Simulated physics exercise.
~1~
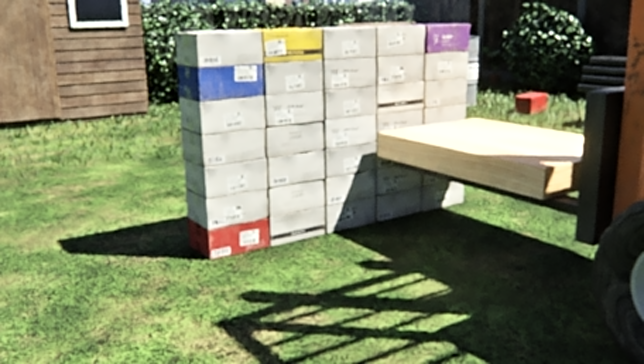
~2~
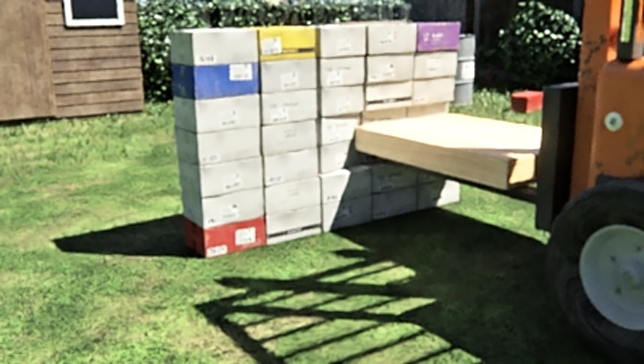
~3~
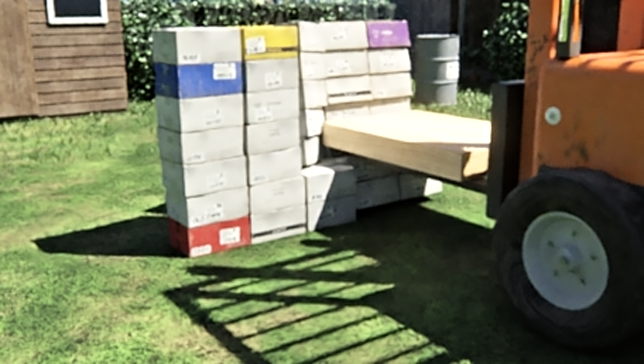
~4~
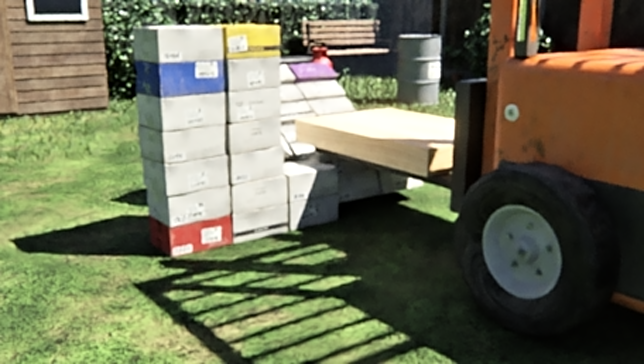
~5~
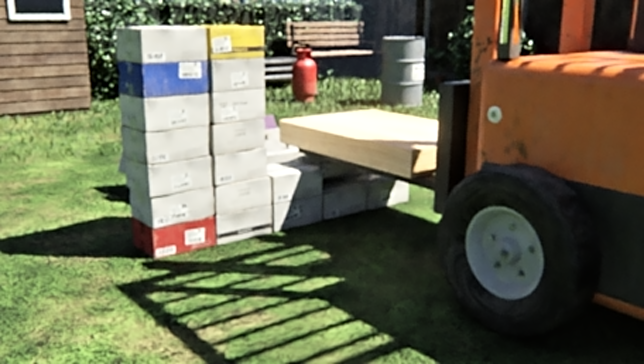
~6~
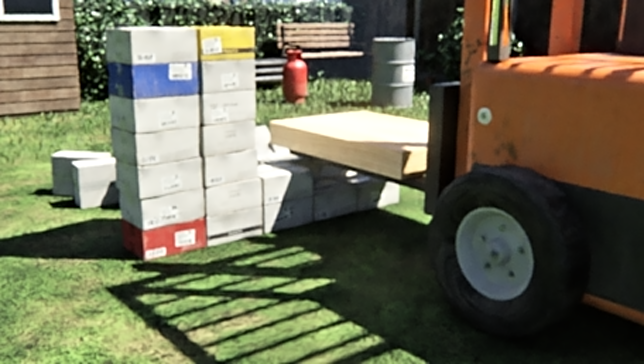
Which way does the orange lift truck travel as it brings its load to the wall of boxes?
The lift truck moves to the left, carrying its wooden load into the wall of boxes.
The clip shows an orange lift truck driving a flat wooden load into a wall of stacked boxes on a lawn. The right-hand columns topple backward, taking the purple box down and out of sight, while the left columns with the red, blue and yellow boxes stay standing.
